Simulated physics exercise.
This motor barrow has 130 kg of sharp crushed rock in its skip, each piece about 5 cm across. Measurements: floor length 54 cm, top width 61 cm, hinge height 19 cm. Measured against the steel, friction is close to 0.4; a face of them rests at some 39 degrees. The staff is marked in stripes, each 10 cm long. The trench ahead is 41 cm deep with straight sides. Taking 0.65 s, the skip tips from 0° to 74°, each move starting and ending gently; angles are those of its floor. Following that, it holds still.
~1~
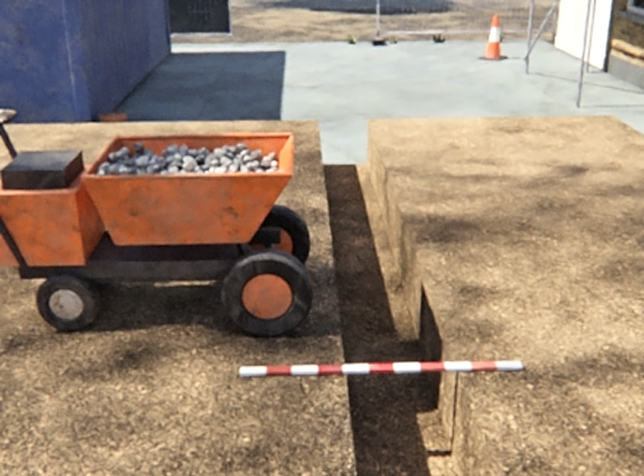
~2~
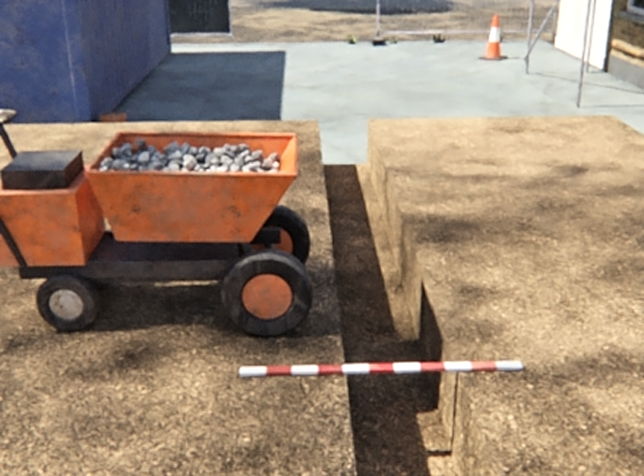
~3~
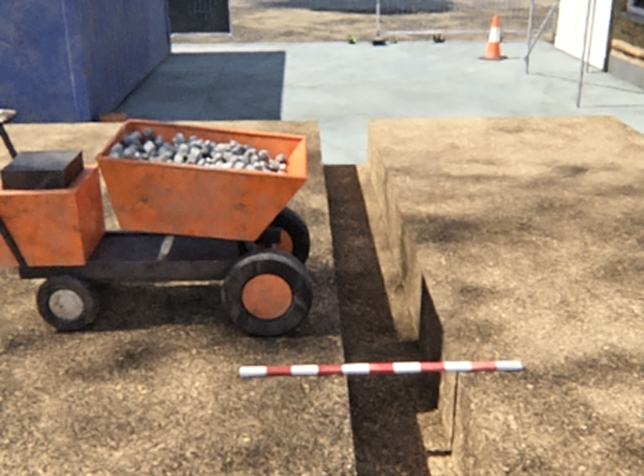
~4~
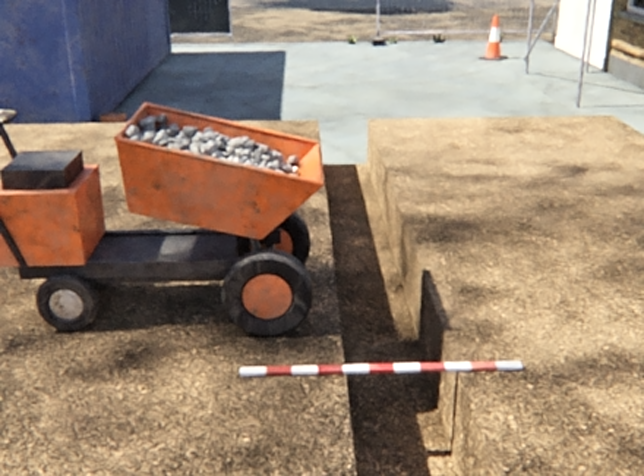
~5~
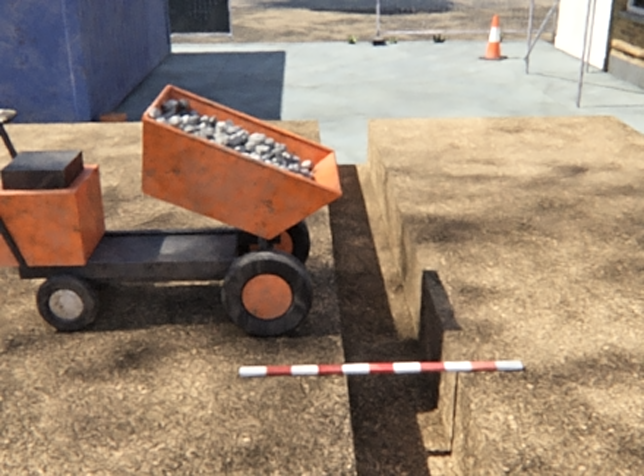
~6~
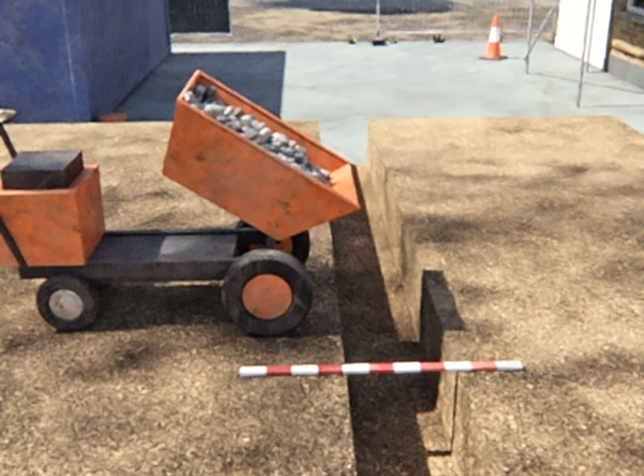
An orange motor barrow steadily tilts its skip of grey rocks toward a narrow trench.
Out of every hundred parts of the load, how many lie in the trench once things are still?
Around 40 out of 100.
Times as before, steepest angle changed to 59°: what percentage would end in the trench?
In that case near 20 per cent.
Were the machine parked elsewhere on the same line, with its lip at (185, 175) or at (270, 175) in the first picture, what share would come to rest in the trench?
First spot about 70, second spot about 55 per cent.
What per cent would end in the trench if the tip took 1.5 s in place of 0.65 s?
Roughly 60 per cent.
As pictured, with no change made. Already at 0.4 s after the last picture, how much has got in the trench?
About 10 per cent by then.
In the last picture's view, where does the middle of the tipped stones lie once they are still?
I'd point to around (447, 298).
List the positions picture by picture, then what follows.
Lip at (291, 174), floor tilted 0°, highest stones at (211, 153), in the first picture.
The skip is at 2°, its lip at (295, 175); the top of the load is at (175, 150), in the second picture.
The skip is at 7°, its lip at (307, 178); the top of the load is at (159, 141), in the third picture.
Lip at (323, 184), floor tilted 14°, highest stones at (156, 126), in the fourth picture.
The skip is at 23°, its lip at (341, 194); the top of the load is at (173, 110), in the fifth picture.
The skip is at 33°, its lip at (359, 208); the top of the load is at (199, 96), in the sixth picture.
Then, 0.2 s after the last picture the floor is at 63°, 100 % in the skip; the foremost stones are at (382, 237).
Then, 0.4 s after the last picture the floor is at 74°, 70 % in the skip, 11 % in the trench, 19 % past the trench; the foremost stones are at (478, 298).
Then, 0.8 s after the last picture the floor is at 74°, 28 % in the skip, 24 % in the trench, 48 % past the trench; the foremost stones are at (631, 284).
Then, 2.8 s after the last picture the floor is at 74°, 13 % in the skip, 40 % in the trench, 47 % past the trench; the foremost stones are past the picture's edge.
